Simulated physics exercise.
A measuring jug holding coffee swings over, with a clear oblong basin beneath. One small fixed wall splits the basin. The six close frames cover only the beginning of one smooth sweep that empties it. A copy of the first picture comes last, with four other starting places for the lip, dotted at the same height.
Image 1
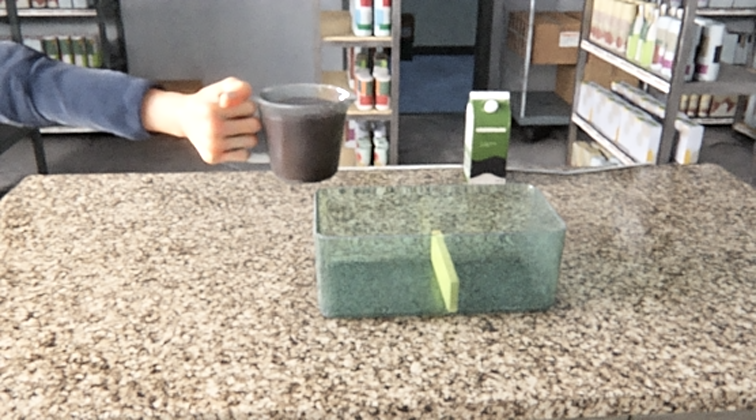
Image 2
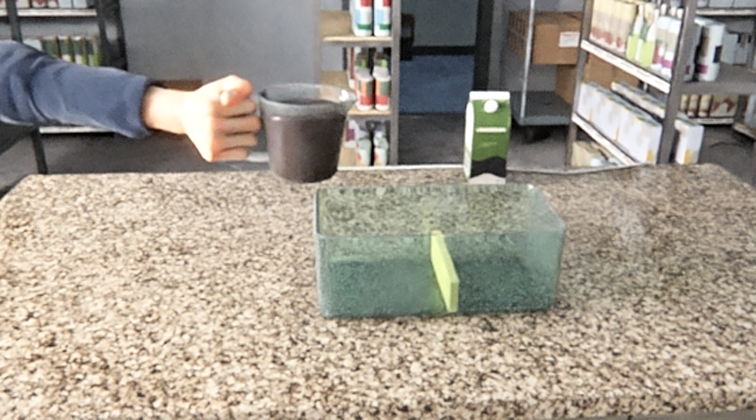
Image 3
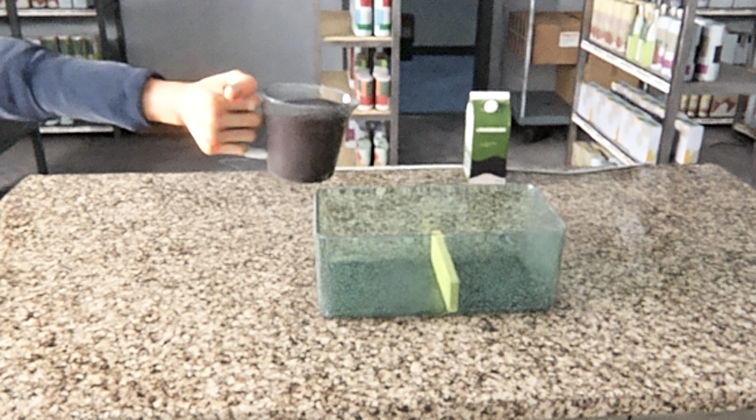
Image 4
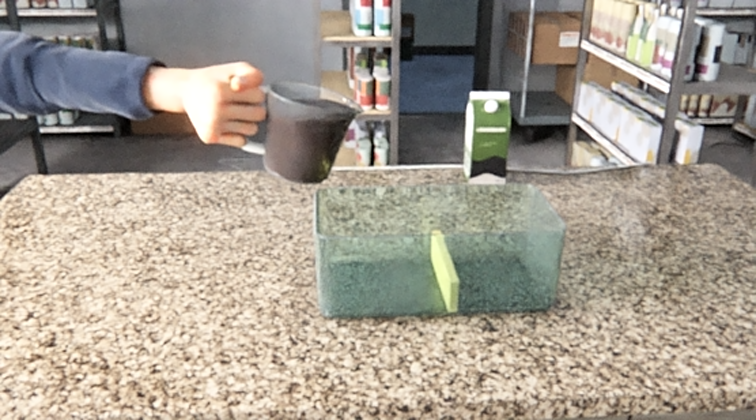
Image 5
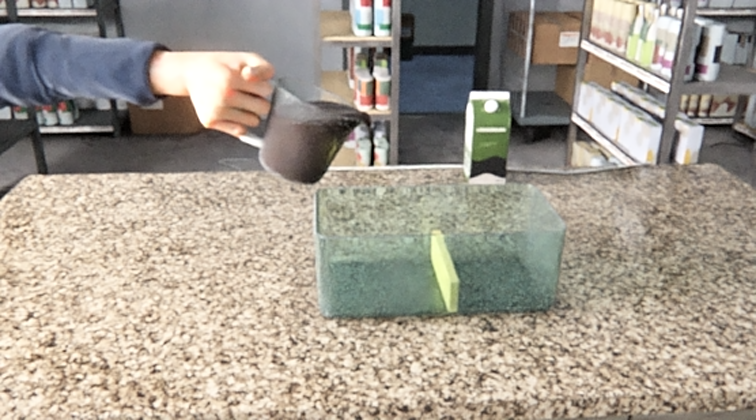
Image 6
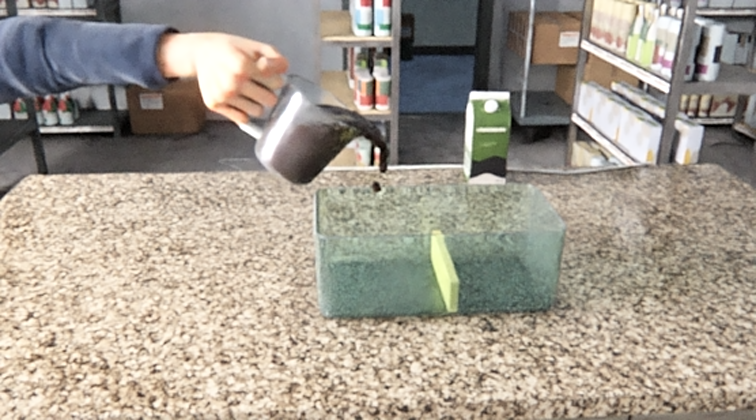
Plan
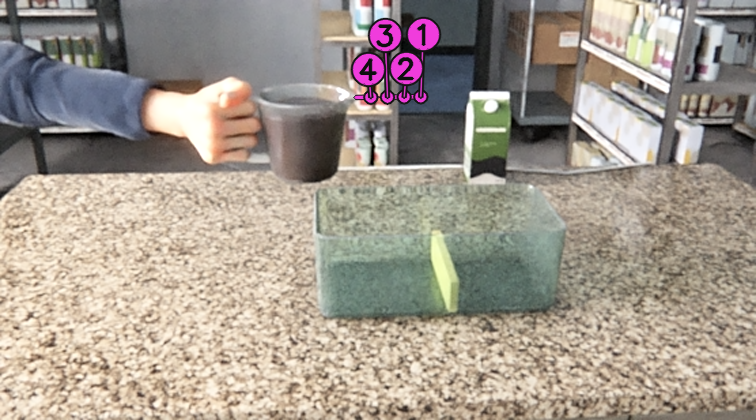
On a speckled stone counter, a hand held a jug of dark liquid above a clear oblong basin with a yellow-green divider, then gradually tilted it rightward until some liquid came over the lip.
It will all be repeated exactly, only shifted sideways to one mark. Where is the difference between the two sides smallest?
It is 2.
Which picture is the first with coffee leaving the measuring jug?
In picture 5.
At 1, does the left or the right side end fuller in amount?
More ends on the right.
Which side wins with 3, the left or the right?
More ends on the left.
In magenta, 1 at (420, 96); 2 at (404, 96); 3 at (387, 97); 4 at (370, 97).
For place 1, about 24 % ends left of the wall and 75 % right of it.
For place 2, about 50 % ends left of the wall and 50 % right of it.
For place 3, about 81 % ends left of the wall and 18 % right of it.
For place 4, about 95 % ends left of the wall and 4 % right of it.
